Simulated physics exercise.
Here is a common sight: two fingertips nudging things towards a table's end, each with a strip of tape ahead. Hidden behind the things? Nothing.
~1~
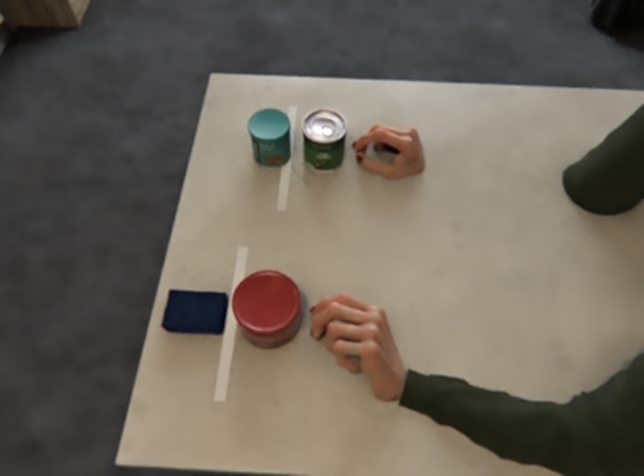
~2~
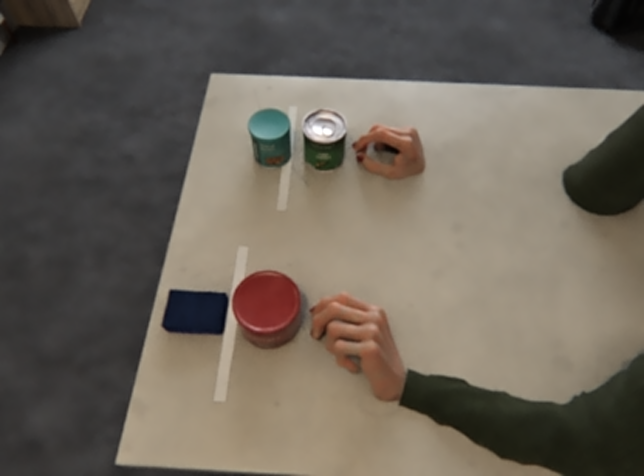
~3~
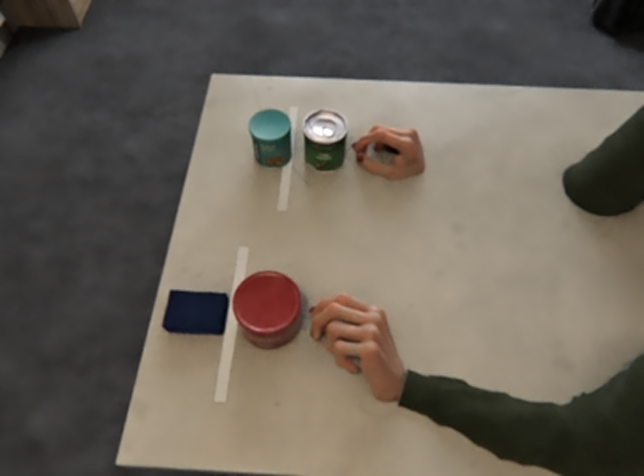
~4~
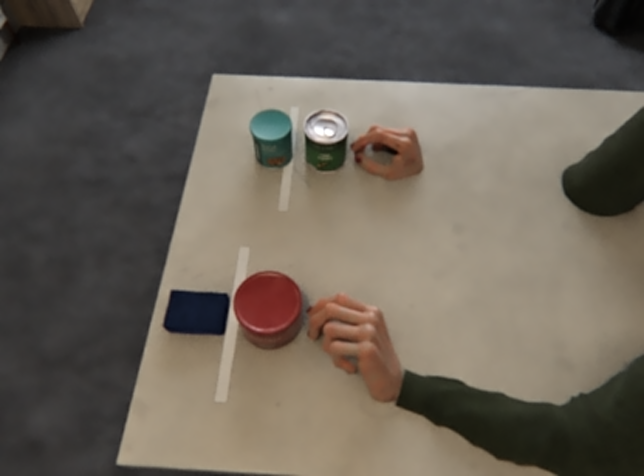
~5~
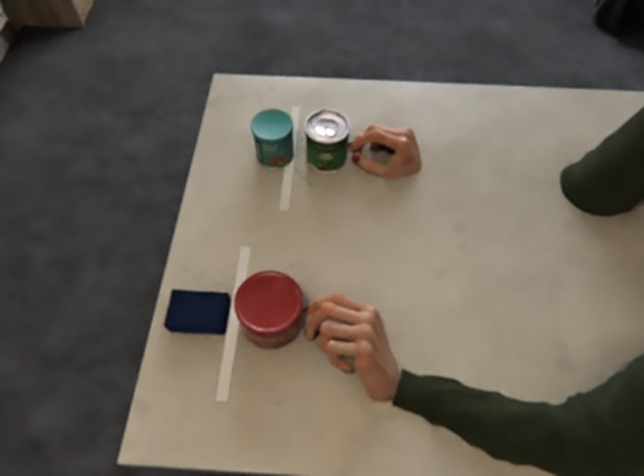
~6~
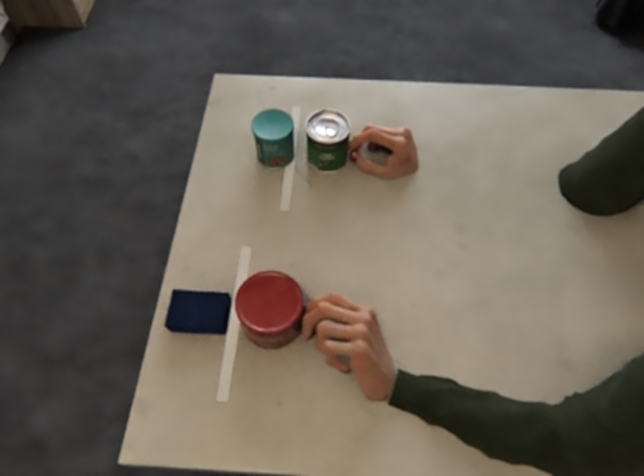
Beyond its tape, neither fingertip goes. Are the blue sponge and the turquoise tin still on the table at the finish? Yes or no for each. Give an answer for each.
Blue sponge: No, turquoise tin: Yes.
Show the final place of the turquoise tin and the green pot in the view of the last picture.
The first ends near (222, 138), the second near (264, 139).
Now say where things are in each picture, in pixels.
Blue sponge (195, 312); turquoise tin (271, 140); green pot (324, 141), in the first picture.
Turquoise tin (271, 140); red tub (268, 310), in the second picture.
Blue sponge (196, 313); green pot (325, 142), in the third picture.
Turquoise tin (272, 140); red tub (269, 311), in the fourth picture.
Blue sponge (198, 312); green pot (327, 142), in the fifth picture.
Blue sponge (198, 312); turquoise tin (274, 140); red tub (271, 311), in the sixth picture.
Then, 1.50 s after the last picture, blue sponge on its side near (145, 318); turquoise tin moved about its own width near (226, 138).
Then, 1.76 s after the last picture, blue sponge falling near (201, 399); turquoise tin moved about its own width near (222, 138).
At rest, the blue sponge falls off the table, near (159, 413); the turquoise tin remains on top, near (222, 138).
